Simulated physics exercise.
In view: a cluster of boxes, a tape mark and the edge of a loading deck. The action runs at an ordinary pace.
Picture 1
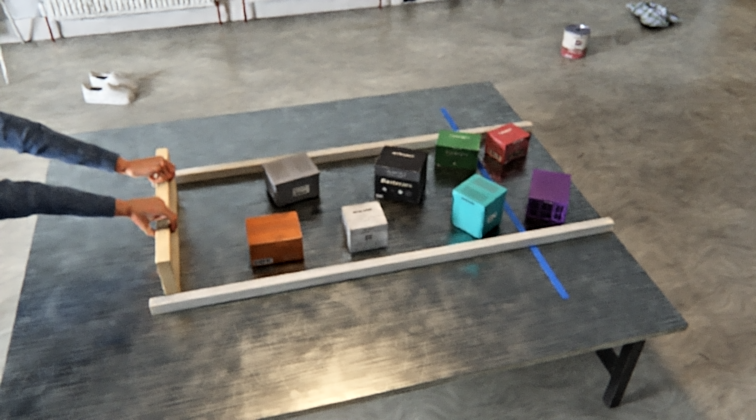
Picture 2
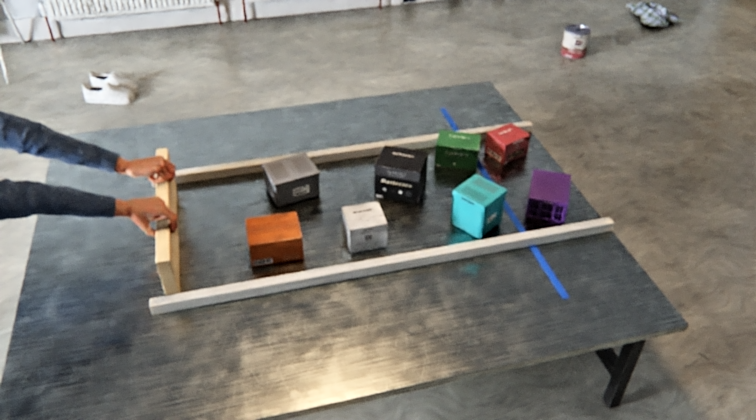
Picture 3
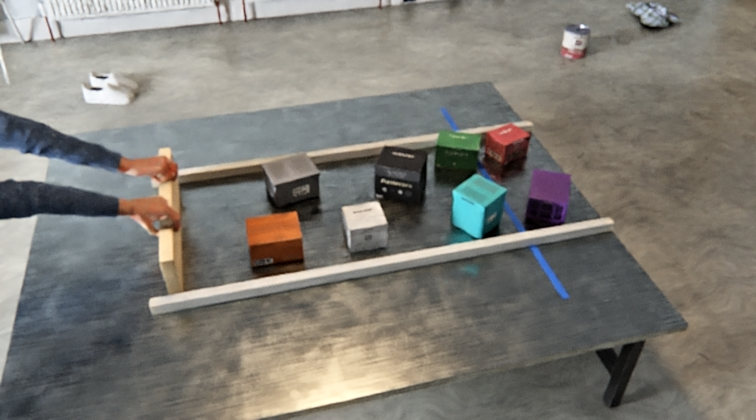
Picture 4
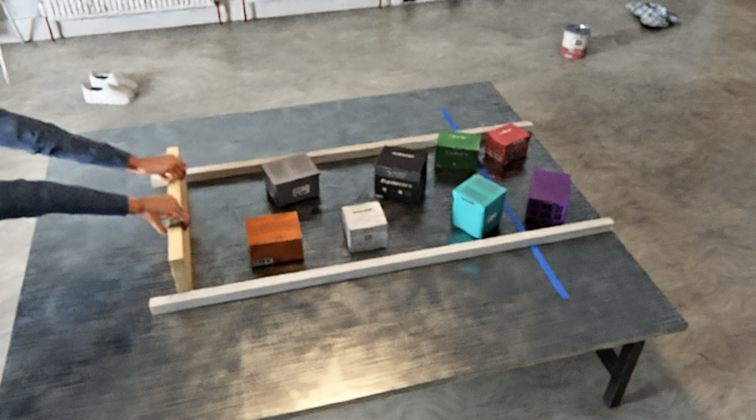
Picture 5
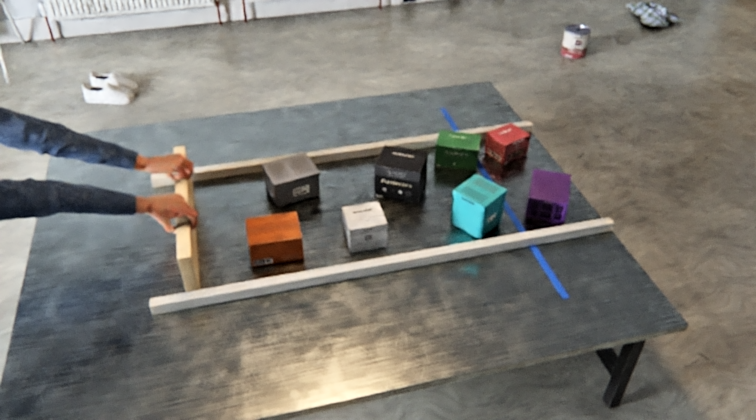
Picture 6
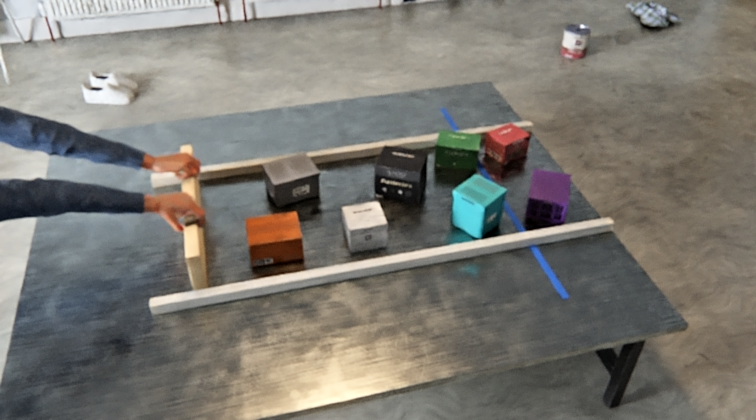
Wooden plank held upright by two hands sliding slightly right between two rails on a dark table, coloured boxes staying still.
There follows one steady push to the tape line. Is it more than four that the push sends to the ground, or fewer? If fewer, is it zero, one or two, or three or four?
When it halts, three, or four, of them have come off.
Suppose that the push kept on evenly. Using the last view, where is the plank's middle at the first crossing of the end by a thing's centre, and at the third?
The middle is near (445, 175) first and near (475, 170) after.
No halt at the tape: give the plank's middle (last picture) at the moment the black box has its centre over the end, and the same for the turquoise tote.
The black box gives roughly (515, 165), the turquoise tote roughly (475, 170).
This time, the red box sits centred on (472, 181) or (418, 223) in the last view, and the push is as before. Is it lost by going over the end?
Well, in that order, it winds up off it, then it winds up off it.
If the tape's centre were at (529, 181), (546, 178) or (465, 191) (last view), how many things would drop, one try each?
Respectively 6, 6 and 1.
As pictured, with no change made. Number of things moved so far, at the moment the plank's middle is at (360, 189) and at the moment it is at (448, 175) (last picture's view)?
At that stage 5; at the next, 8.
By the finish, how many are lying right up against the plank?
So the total is 2.
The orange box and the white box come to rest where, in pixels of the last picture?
One is at about (533, 196), the other at about (576, 195).
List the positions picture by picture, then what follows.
In the first frame, purple crate (549, 195); red box (507, 143); green box (458, 150); plank (167, 219); tape (493, 186).
In the second frame, red box (507, 143); turquoise tote (478, 207).
In the third frame, green box (458, 150); grey tote (292, 180).
In the fourth frame, purple crate (548, 196); black box (401, 174).
In the fifth frame, red box (507, 143); white box (364, 227).
In the sixth frame, purple crate (548, 196); red box (507, 143); green box (458, 150); plank (193, 215); tape (493, 186).
A little later, none off yet; purple crate at rest near (548, 196); red box at rest near (507, 143); green box at rest near (458, 150).
When it is over, the number that fall off is three or four; down, turquoise tote, red box and purple crate.
